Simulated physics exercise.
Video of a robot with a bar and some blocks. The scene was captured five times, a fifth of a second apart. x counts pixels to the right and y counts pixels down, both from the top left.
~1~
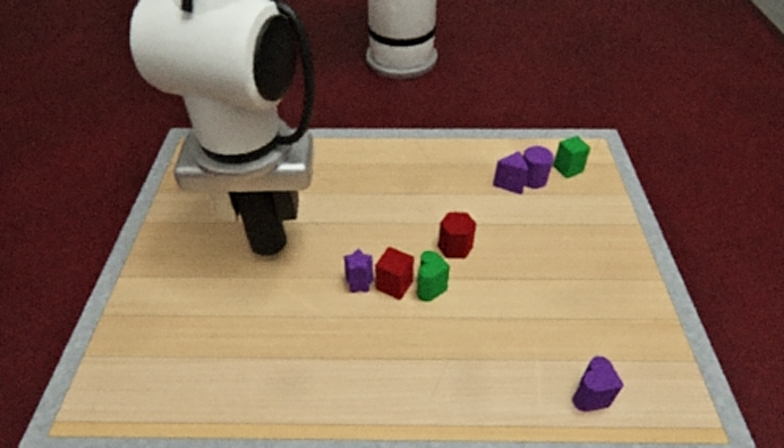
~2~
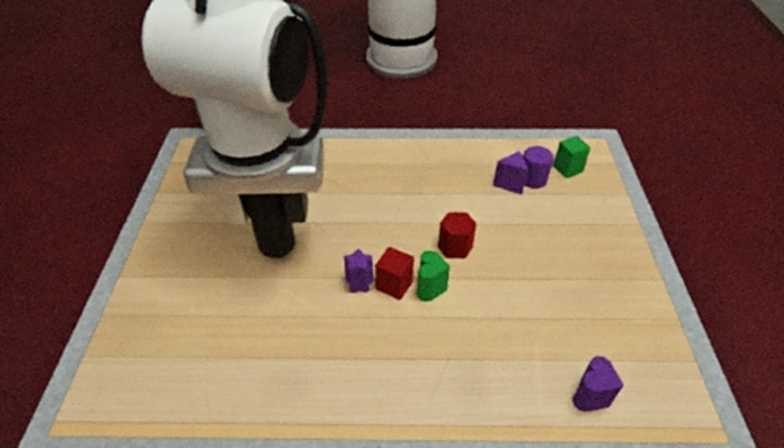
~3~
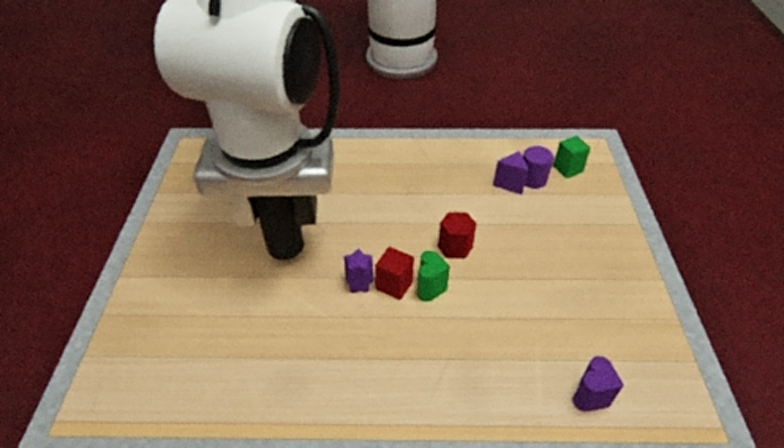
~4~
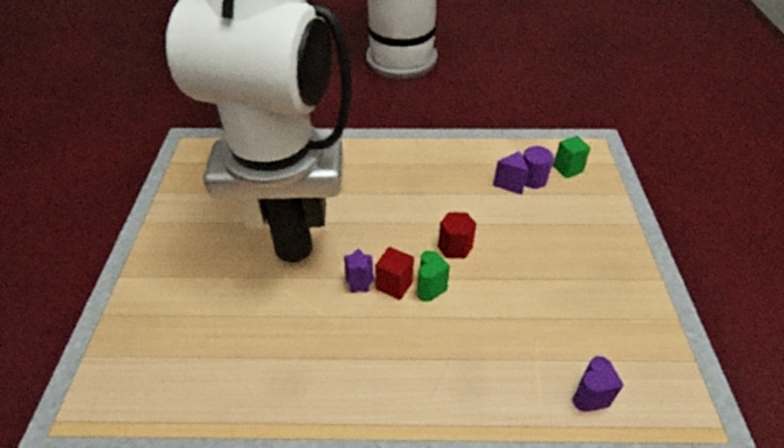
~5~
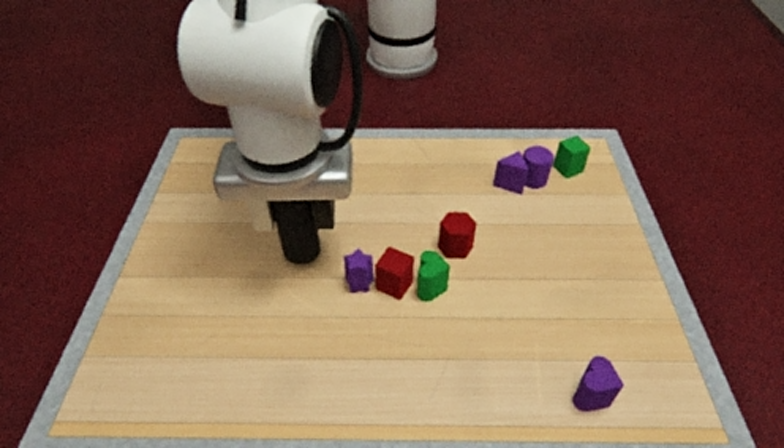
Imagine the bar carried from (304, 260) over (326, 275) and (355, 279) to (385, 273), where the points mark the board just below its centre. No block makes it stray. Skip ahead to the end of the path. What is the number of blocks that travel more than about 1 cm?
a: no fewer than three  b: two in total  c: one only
Choice a: No fewer than three.
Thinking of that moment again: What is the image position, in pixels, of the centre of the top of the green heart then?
When the path ends, it will be at (463, 264).
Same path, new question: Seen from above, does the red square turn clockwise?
My answer is no.
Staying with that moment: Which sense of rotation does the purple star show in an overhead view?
Twists clockwise.
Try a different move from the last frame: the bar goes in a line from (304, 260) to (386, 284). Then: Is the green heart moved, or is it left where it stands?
By then it is displaced.
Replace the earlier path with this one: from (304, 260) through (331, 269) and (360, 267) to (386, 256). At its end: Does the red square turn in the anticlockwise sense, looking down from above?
Yes - that is the case.
What follows on the original path. Halfway along, bar at (339, 269); purple star at (371, 261); red square at (400, 261).
At the end, bar at (385, 263); purple star at (407, 265), turned 65° clockwise; red square at (435, 271), turned 20° anticlockwise; green heart at (463, 264); red hexagonal block not moved.
